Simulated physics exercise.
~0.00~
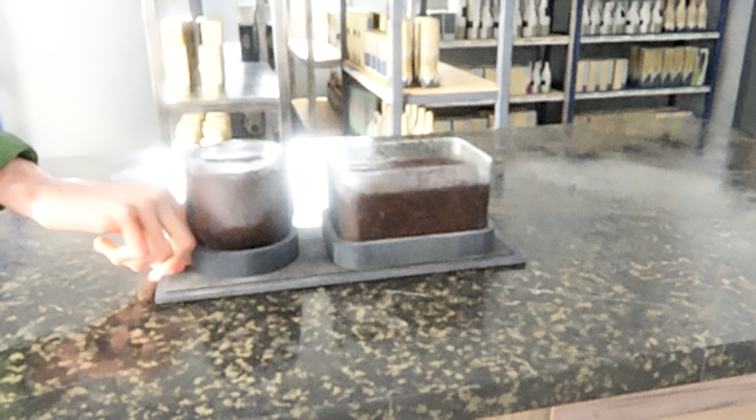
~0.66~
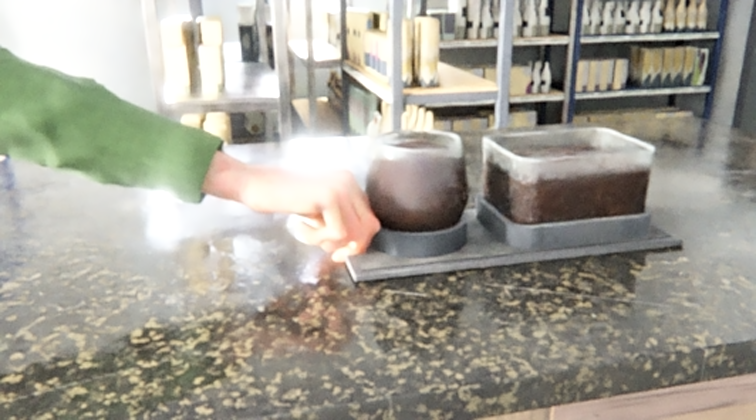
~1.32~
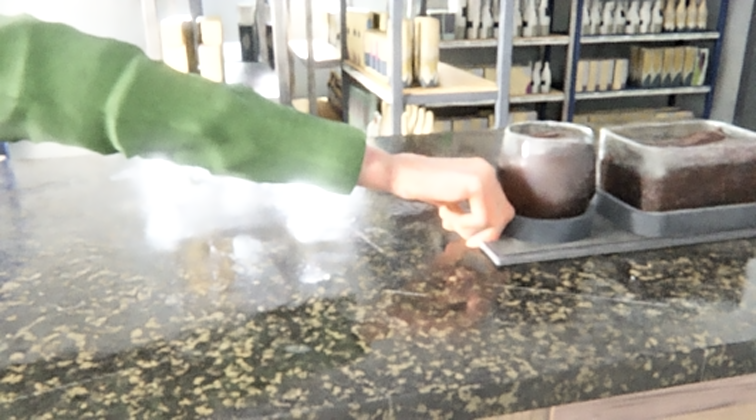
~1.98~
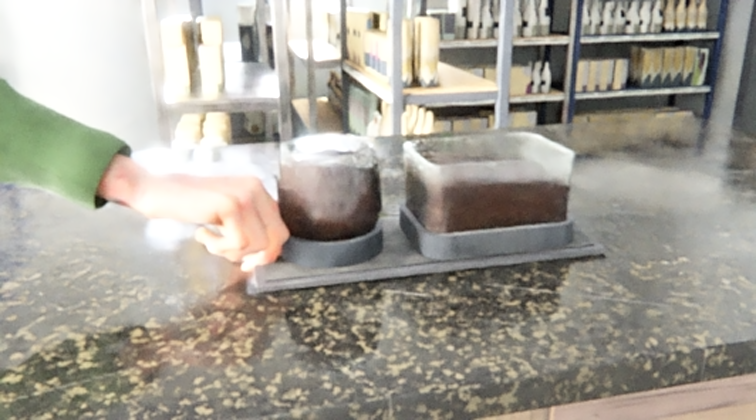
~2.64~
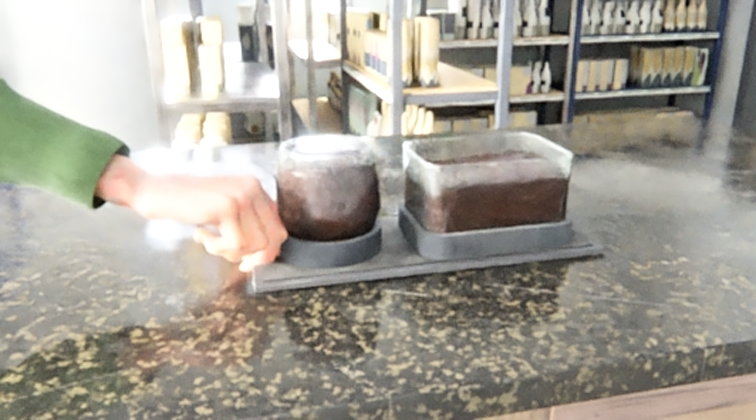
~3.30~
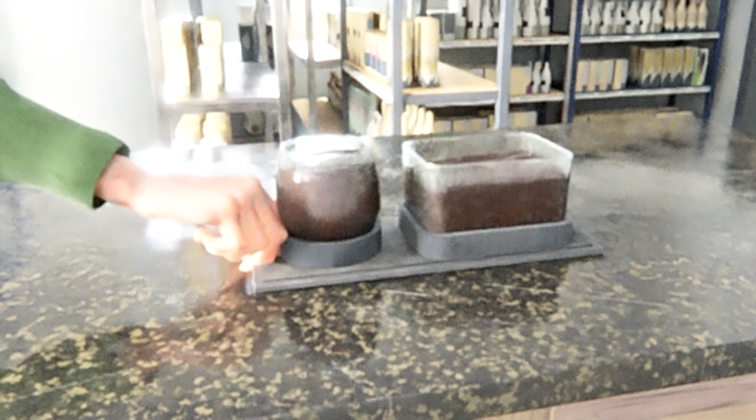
The clip opens on a speckled dark countertop, where a hand grips the left end of a flat gray tray carrying a rounded stemless glass and a rectangular clear box. Both are open, hold dark coffee and sit in snug holders, with stocked shelves behind them. The green-sleeved arm pushes the tray to the right until the box nears the edge of view. It then reverses and draws the tray back left, the coffee in the box looking uneven. The tray stops a little right of where it began, both containers upright and the hand still at its end.
